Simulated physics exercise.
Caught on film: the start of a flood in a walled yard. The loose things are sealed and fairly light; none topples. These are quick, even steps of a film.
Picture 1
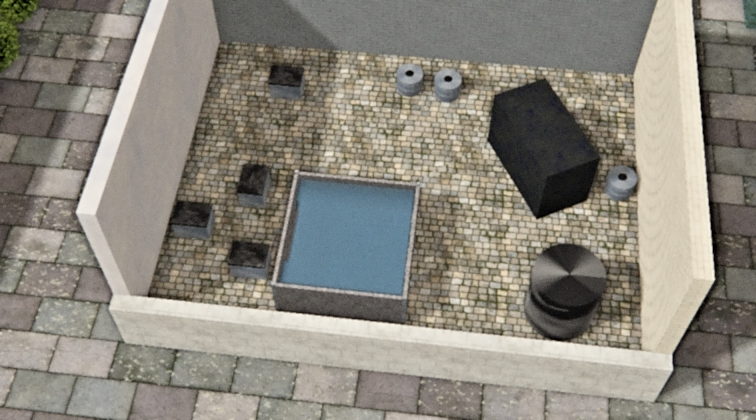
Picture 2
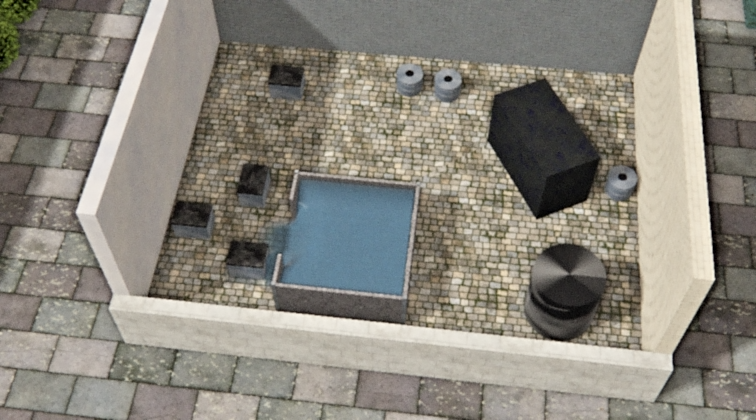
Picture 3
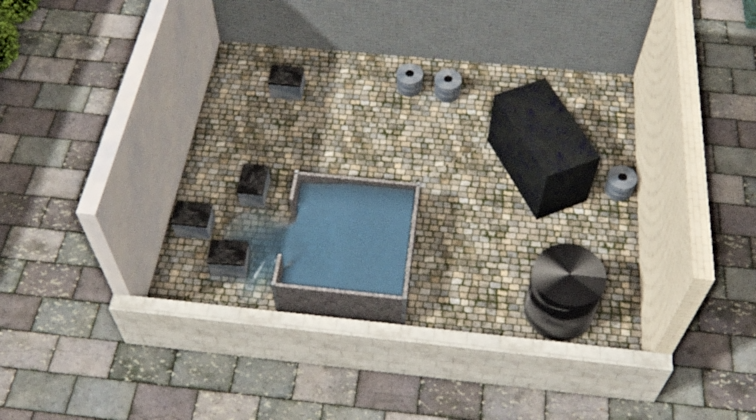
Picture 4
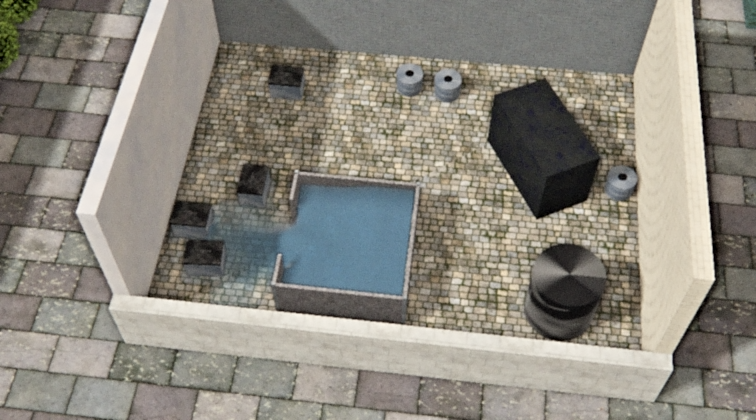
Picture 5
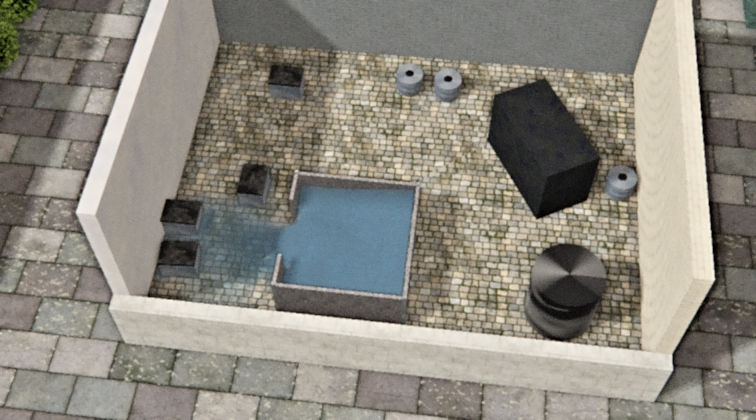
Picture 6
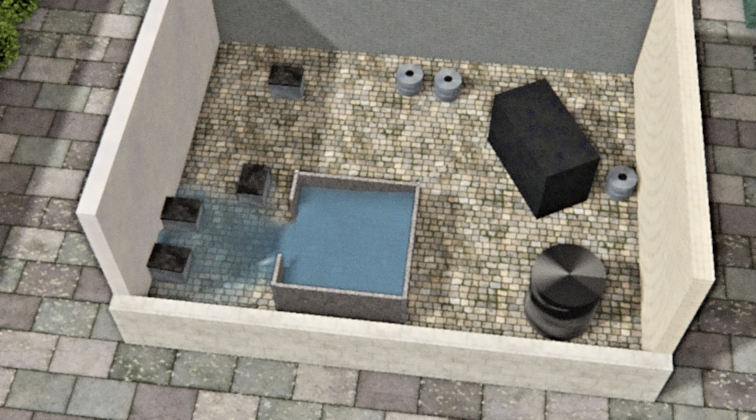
Water pours from the left side of a square pool and pushes two dark chests leftward.
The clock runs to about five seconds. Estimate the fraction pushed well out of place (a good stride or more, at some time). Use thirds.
That comes to between one and two thirds.
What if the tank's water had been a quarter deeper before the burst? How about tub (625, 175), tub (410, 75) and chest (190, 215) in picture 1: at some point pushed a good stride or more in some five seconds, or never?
In that order: Never so far, yes, swept aside.
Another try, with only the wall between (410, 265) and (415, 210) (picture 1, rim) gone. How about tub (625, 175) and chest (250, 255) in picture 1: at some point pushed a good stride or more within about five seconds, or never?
One after the other: Shifted that much, under that.
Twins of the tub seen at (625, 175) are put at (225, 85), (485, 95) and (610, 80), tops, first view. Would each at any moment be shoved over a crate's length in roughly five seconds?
In turn: Moved that far, short of that, short of that.
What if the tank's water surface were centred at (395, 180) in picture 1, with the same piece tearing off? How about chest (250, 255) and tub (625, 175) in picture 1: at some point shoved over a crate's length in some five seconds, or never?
As listed: Shifted that much, under that.
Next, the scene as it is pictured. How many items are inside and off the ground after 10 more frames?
2 of them.
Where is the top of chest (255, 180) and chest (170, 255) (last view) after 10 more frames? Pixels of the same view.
At about (255, 152) and (184, 277).
A moment on, 1 of 7 are well off their spots; 2 afloat.
Next, 3 of 7 are well off their spots; 2 afloat.
Later, 3 of 7 are well off their spots; 3 afloat.
In the end, 3 of 7 are well off their spots, and 4 have been at some point; 3 afloat.
